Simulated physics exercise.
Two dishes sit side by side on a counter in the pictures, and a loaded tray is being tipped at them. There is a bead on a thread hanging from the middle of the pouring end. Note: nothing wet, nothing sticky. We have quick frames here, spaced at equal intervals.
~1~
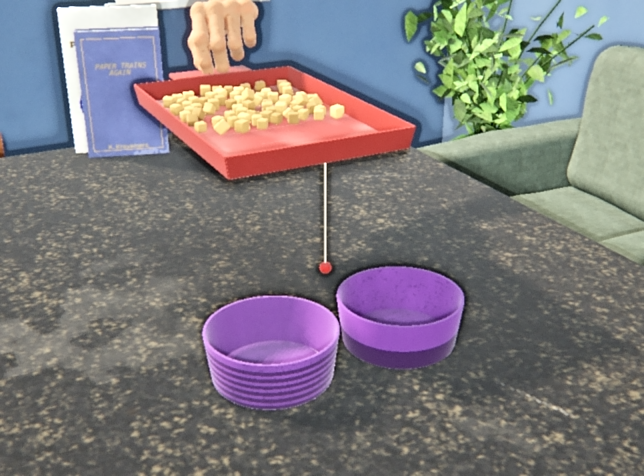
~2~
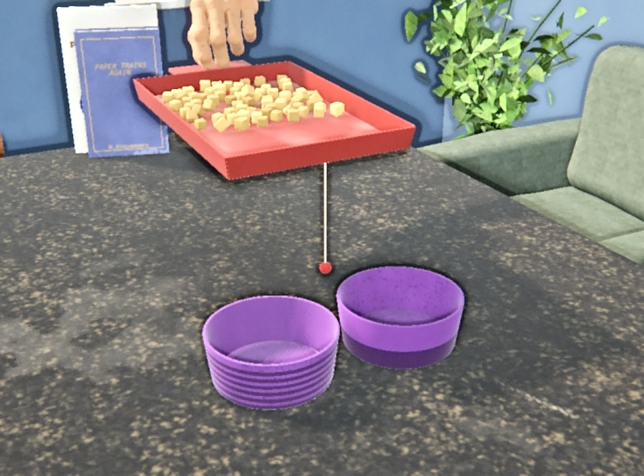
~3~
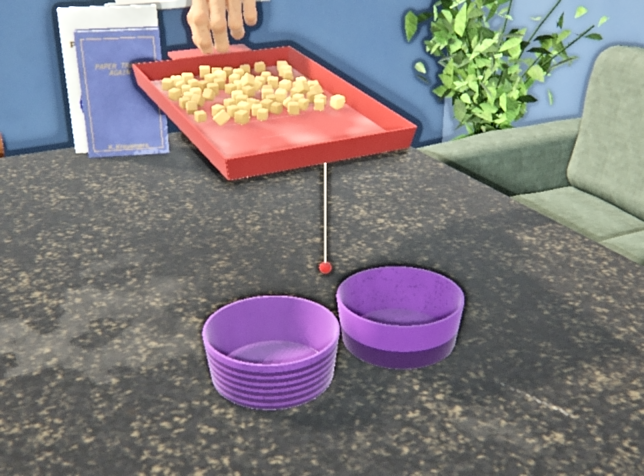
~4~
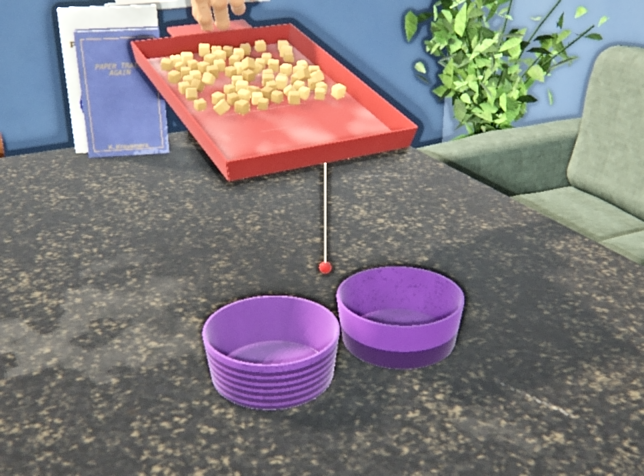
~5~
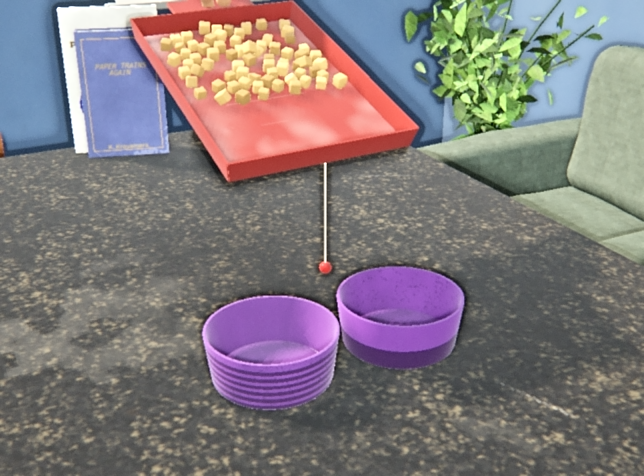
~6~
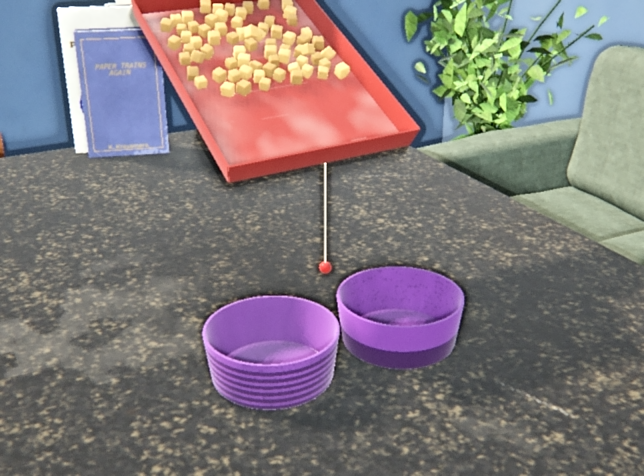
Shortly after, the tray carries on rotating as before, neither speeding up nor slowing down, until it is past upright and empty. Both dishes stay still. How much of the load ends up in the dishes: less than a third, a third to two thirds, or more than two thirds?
More than two thirds.
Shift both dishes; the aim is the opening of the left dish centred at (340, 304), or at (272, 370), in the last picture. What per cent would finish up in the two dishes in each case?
First 60 per cent, second 20 per cent.
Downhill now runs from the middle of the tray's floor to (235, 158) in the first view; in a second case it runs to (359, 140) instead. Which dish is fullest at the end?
For the first try I'd say the dish over on the left, and for the second, the dish over on the right.
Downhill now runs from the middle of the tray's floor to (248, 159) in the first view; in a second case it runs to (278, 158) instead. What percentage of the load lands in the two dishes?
Respectively close to 70 and 90 in a hundred.
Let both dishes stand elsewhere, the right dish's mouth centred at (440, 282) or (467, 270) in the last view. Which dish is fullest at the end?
First spot: The dish on the left-hand side; second spot: The dish on the left-hand side.
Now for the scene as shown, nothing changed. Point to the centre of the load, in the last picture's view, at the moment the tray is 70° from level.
In the last view, the load is centred close to (306, 145).
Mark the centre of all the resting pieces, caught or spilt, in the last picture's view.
Close to (314, 365), more or less.
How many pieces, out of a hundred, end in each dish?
For the left dish 50 per cent, for the right dish 30.
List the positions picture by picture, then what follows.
In the first picture, corners of the pouring end at (228, 155) and (410, 126), level; middle of the load at (249, 106), small wooden cubes; left dish at (301, 382); right dish at (434, 342); bead on its thread at (325, 268).
In the second picture, corners of the pouring end at (228, 156) and (410, 126), level; middle of the load at (249, 102).
In the third picture, corners of the pouring end at (228, 157) and (411, 126), tipped barely, level across its low end; middle of the load at (248, 92).
In the fourth picture, corners of the pouring end at (229, 159) and (412, 126), tipped a little, level across its low end; middle of the load at (249, 76).
In the fifth picture, corners of the pouring end at (230, 161) and (413, 126), tipped clearly, level across its low end; middle of the load at (249, 60).
In the sixth picture, corners of the pouring end at (231, 163) and (414, 127), tipped clearly, level across its low end; middle of the load at (251, 45), a small part on the move; left dish at (301, 382); right dish at (434, 342).
Soon after the last picture, tray tipped steeply; nearly all on the tray; a small part in the air.
A little later, tray tipped past a quarter turn; about half on the tray; about a quarter in the left dish; a small part in the right dish; a small part outside both; a small part in the air.
Later still, tray tipped past a quarter turn; about half in the left dish; about a third in the right dish; a small part outside both.
At rest, tray tipped past a quarter turn; about half in the left dish; about a third in the right dish; a small part outside both.
